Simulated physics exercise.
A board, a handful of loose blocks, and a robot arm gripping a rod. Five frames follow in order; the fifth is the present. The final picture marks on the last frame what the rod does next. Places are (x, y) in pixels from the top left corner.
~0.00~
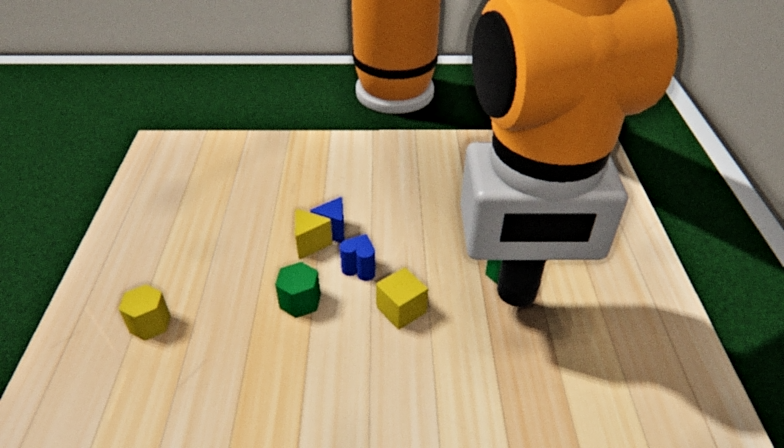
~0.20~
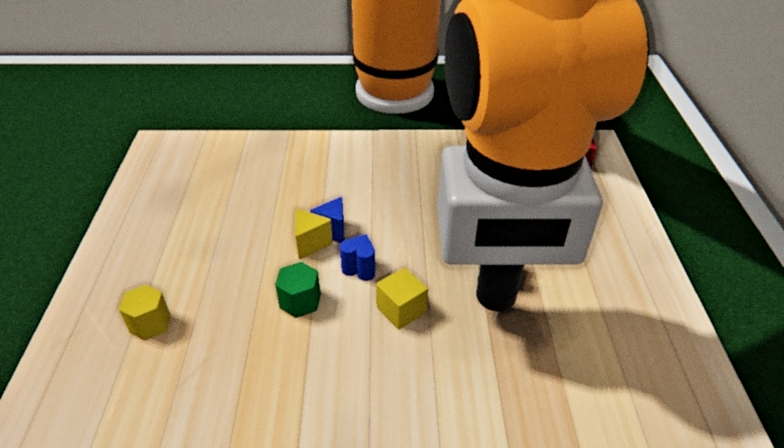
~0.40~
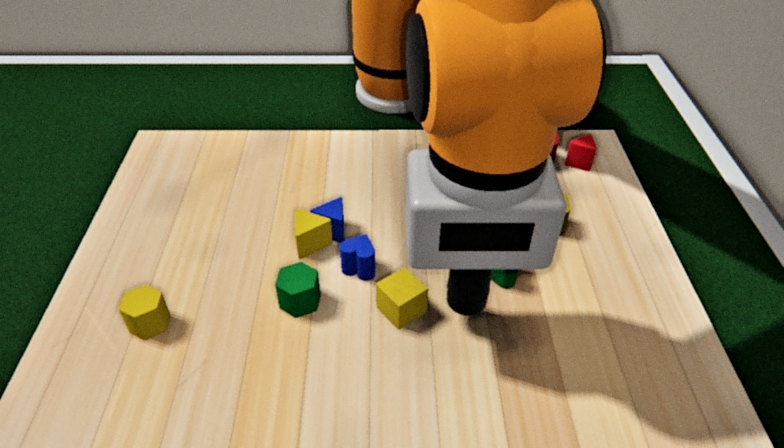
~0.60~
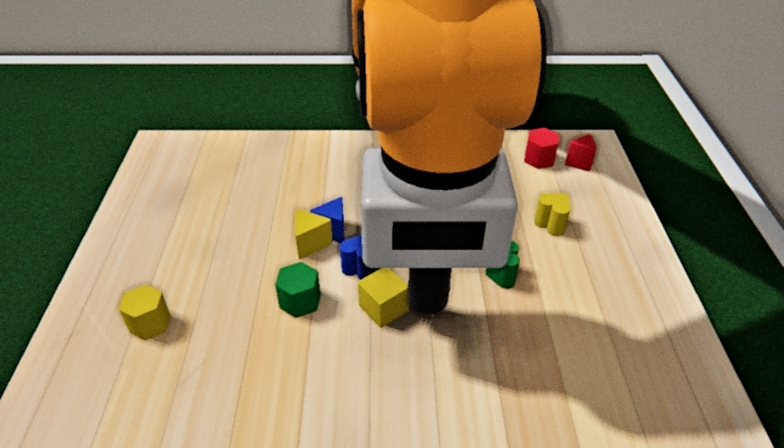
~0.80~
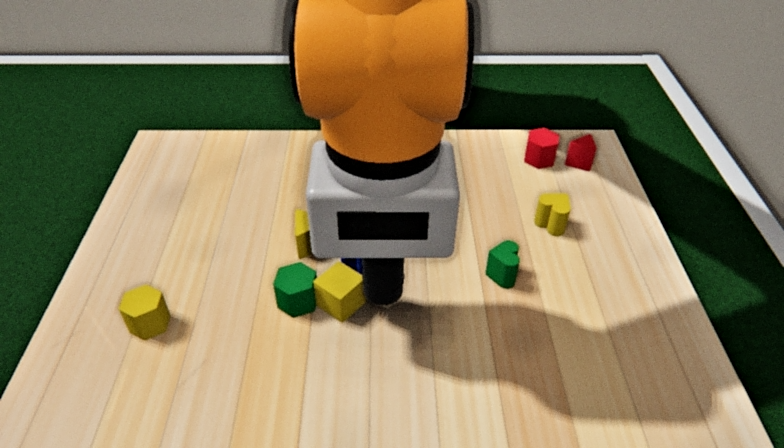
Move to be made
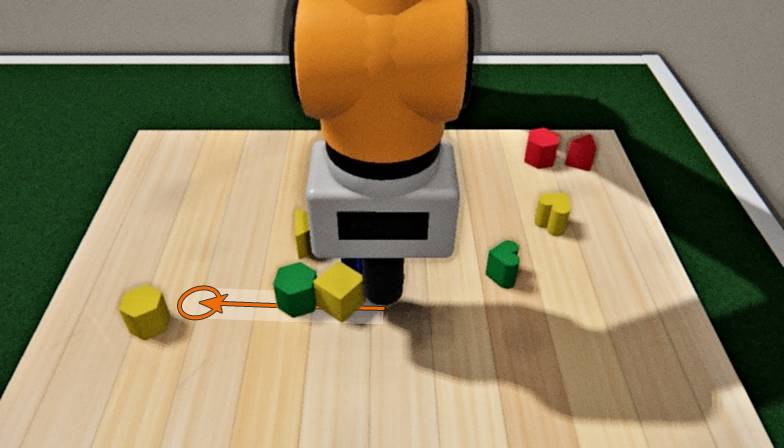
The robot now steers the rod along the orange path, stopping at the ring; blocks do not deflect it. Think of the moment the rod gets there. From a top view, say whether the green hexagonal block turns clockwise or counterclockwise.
The twist is clockwise.
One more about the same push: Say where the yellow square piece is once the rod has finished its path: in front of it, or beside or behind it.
It stays ahead.
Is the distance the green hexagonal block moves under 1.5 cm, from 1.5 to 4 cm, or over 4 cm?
The best fit is over 4 cm.
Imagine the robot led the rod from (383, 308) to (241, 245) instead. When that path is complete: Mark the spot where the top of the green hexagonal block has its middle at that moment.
Its top middle: (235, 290).
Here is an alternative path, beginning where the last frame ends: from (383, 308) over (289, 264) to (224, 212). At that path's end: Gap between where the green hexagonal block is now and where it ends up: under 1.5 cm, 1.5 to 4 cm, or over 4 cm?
More than 4 cm.
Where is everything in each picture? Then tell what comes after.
The first picture shows lower end of the rod (517, 293), tops of blocks, yellow hexagonal block (140, 300), green hexagonal block (297, 277), yellow square piece (402, 286), blue heart-shaped block (359, 246).
The second picture shows rod (496, 297), blocks as before.
The third picture shows rod (466, 301), blocks as before.
The fourth picture shows rod (428, 300), yellow square piece (384, 284).
The fifth picture shows rod (383, 291), yellow hexagonal block (140, 300), green hexagonal block (295, 277), yellow square piece (339, 279), blue heart-shaped block hidden.
The drawn path runs from (383, 308) directly to (200, 303).
The first path, step by step. One third of the way, rod (319, 290); green hexagonal block (238, 277), turned 25° clockwise; yellow square piece (280, 279), turned 25° anticlockwise.
Two thirds of the way, rod (255, 288); green hexagonal block (176, 276), turned 50° clockwise; yellow square piece (214, 281), turned 40° anticlockwise.
At the end, rod (194, 285); yellow hexagonal block (126, 304), turned 30° anticlockwise; green hexagonal block (121, 266), turned 60° clockwise; yellow square piece (154, 276), turned 30° anticlockwise; blue heart-shaped block not moved.
